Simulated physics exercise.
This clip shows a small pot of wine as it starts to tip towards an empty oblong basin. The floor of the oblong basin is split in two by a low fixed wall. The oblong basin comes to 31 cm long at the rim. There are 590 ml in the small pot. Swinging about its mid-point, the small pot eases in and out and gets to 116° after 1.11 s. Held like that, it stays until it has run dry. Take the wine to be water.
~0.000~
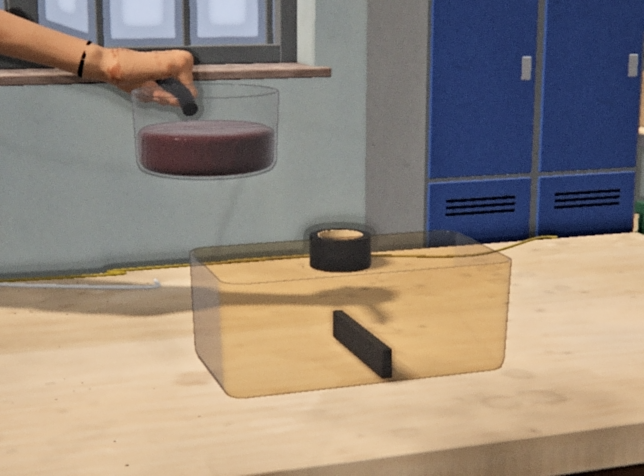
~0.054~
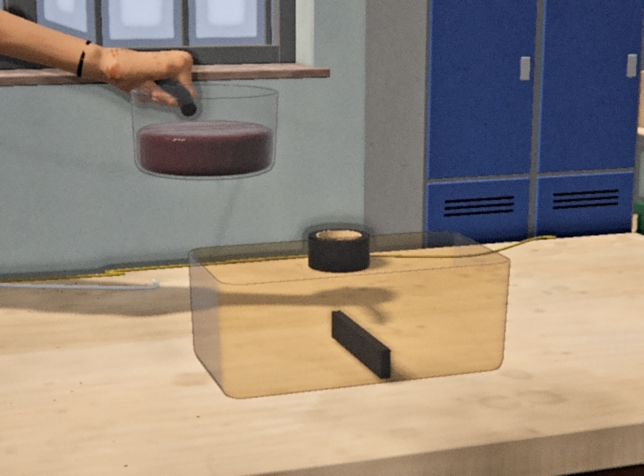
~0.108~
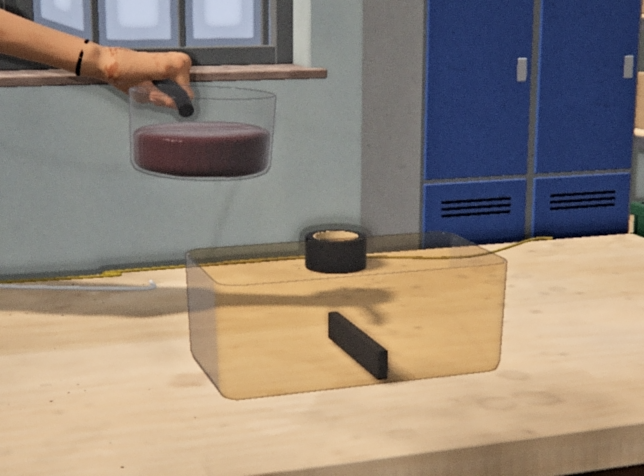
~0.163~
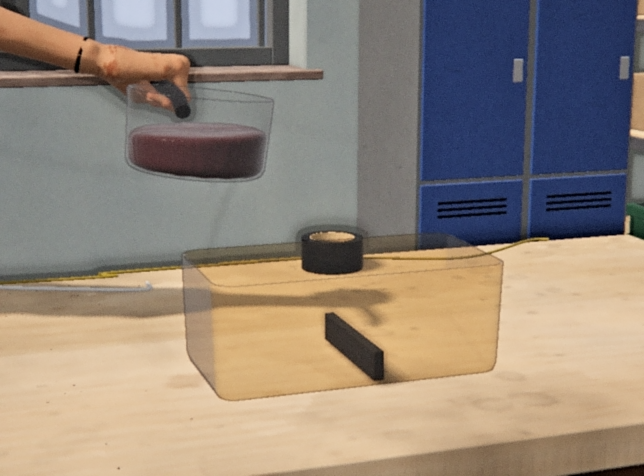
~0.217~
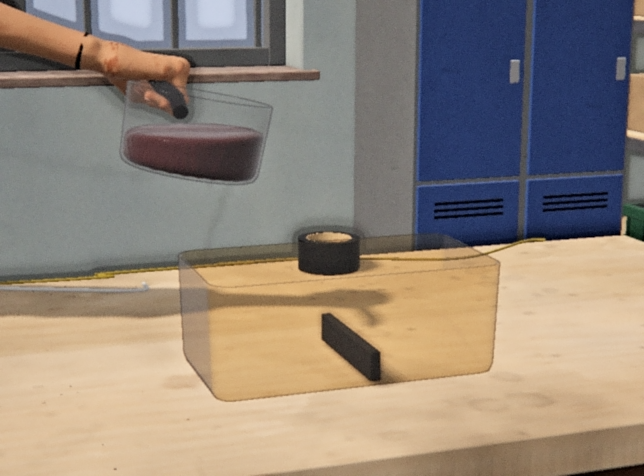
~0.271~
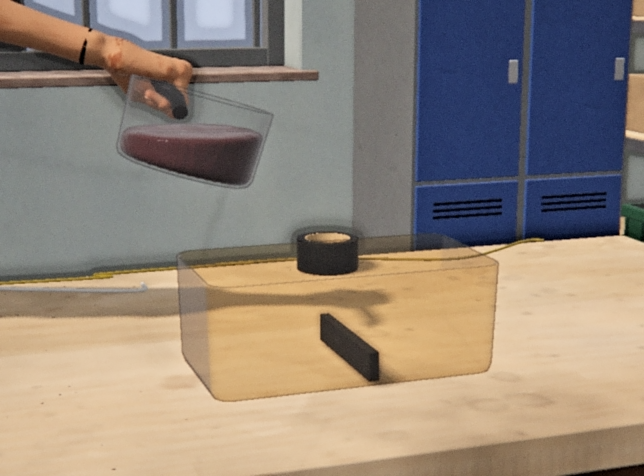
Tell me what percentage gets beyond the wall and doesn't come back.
Around 7 % gets beyond the wall and stays.
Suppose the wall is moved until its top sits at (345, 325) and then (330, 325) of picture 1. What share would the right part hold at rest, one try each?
10 per cent first, 35 per cent second.
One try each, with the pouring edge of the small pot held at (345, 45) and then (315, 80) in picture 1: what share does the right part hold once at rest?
The first try gives around 75 percent, the second around 45 percent.
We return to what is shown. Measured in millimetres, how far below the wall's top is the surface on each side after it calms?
Close to 12 mm left and close to 30 mm right.
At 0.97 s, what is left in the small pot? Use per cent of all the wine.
Around 8 in a hundred is still there.
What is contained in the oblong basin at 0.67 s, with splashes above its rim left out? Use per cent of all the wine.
I'd estimate some 8 percent of the liquid.
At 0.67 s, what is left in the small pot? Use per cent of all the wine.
58 %.
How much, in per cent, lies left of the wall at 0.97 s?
Left share: Approx. 78 %.
After 0.67 s the tilt is 77° and 58 per cent is still to pour, 8 is left of the wall and 0 right of it.
After 0.97 s the tilt is 111° and 8 per cent is still to pour, 78 is left of the wall and 2 right of it.
After 1.27 s the tilt is 116° and 0 per cent is still to pour, 92 is left of the wall and 7 right of it.
After 1.61 s the tilt is 116° and 0 per cent is still to pour, 92 is left of the wall and 7 right of it.
In the end 92 per cent lies left of the wall, 7 right of it and 1 outside.
